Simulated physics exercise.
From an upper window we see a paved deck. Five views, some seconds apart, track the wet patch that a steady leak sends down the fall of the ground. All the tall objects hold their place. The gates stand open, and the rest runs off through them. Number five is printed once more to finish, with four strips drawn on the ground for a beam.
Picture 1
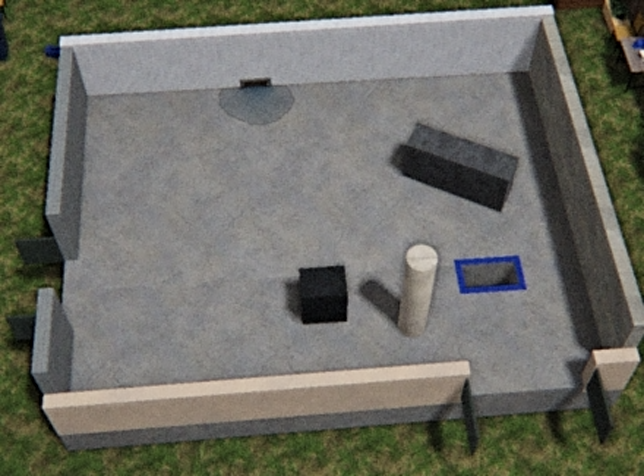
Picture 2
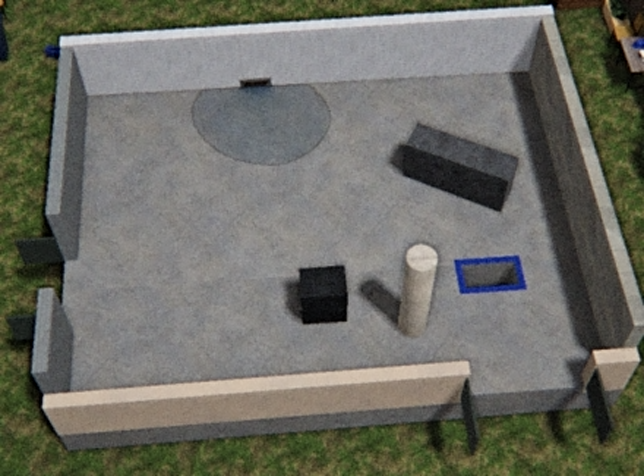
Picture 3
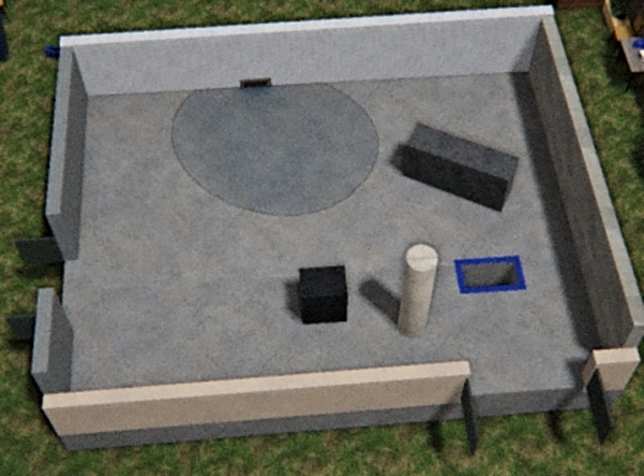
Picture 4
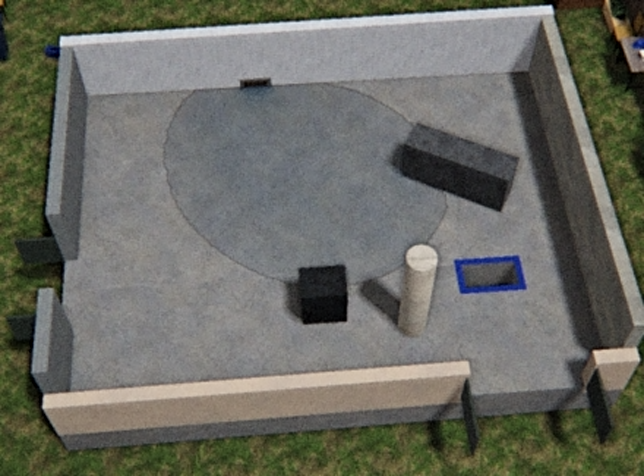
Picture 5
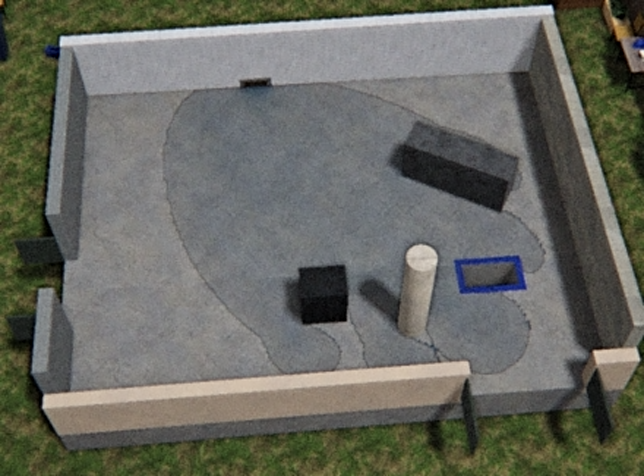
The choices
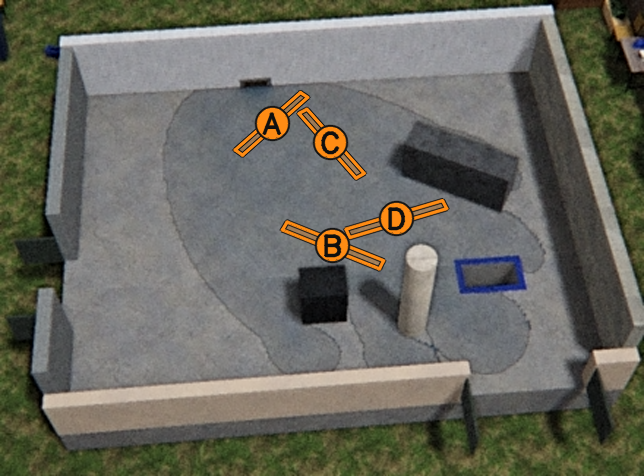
We see a walled paved deck from above as water spreads from an outlet at the far wall, widening across the ground, passing around a dark block, a dark cube and a pale column, and reaching the blue-edged drain.
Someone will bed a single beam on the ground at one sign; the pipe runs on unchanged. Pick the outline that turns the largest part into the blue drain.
The answer is place B.
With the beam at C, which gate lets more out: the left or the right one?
The right one.
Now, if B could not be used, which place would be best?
That is place C.
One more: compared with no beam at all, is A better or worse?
Place A is worse.
In orange, A from (238, 152) to (304, 94); B from (284, 226) to (381, 264); C from (302, 111) to (360, 175); D from (347, 233) to (444, 204).
With A, about 11 % of the stream goes into the blue drain, about 89 % out by the gates.
With B, about 31 % of the stream goes into the blue drain, about 69 % out by the gates.
With C, about 20 % of the stream goes into the blue drain, about 80 % out by the gates.
With D, about 16 % of the stream goes into the blue drain, about 84 % out by the gates.
